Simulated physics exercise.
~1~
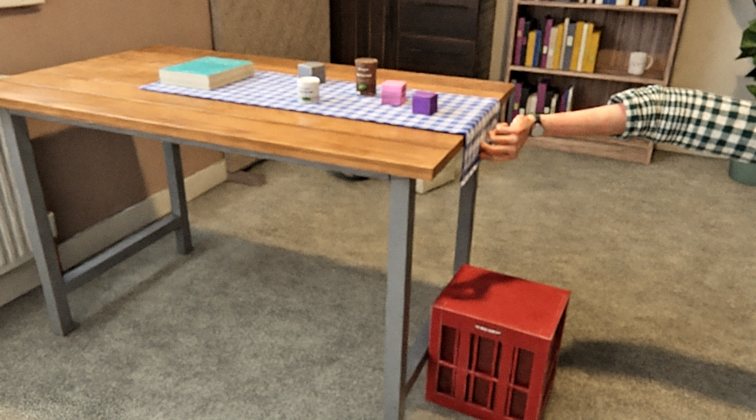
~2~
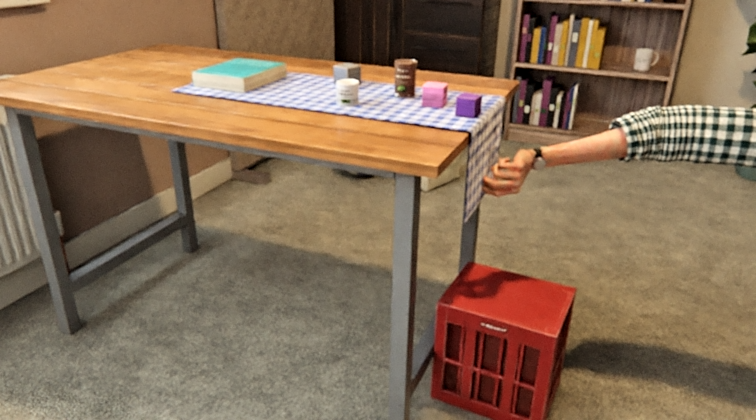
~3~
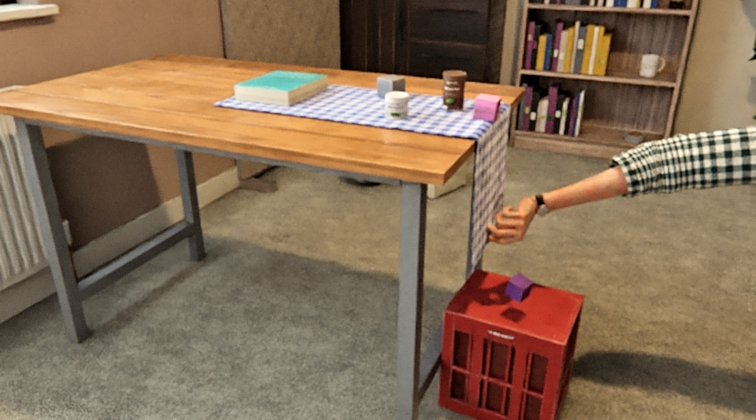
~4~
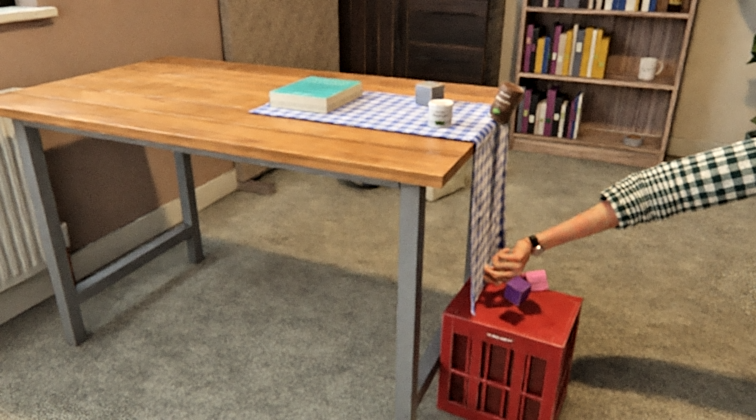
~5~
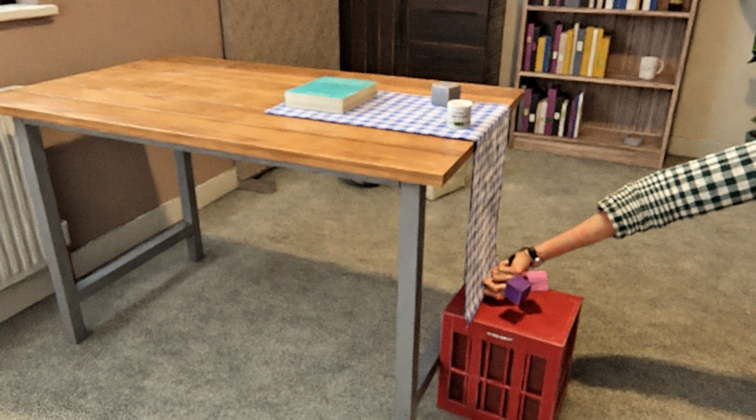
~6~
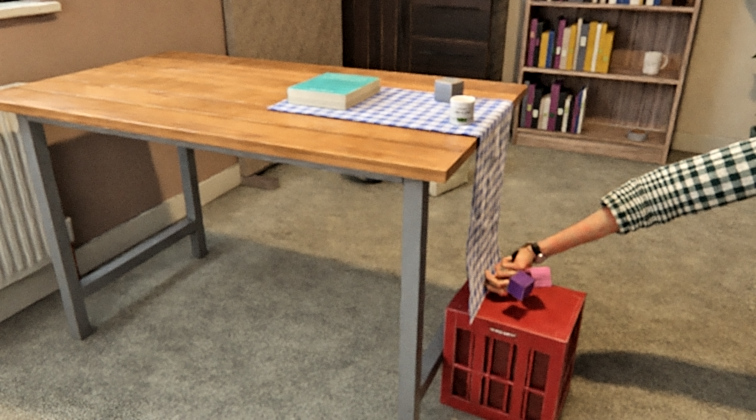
A hand pulls a checked runner down to a crate, dropping two cubes and a can.
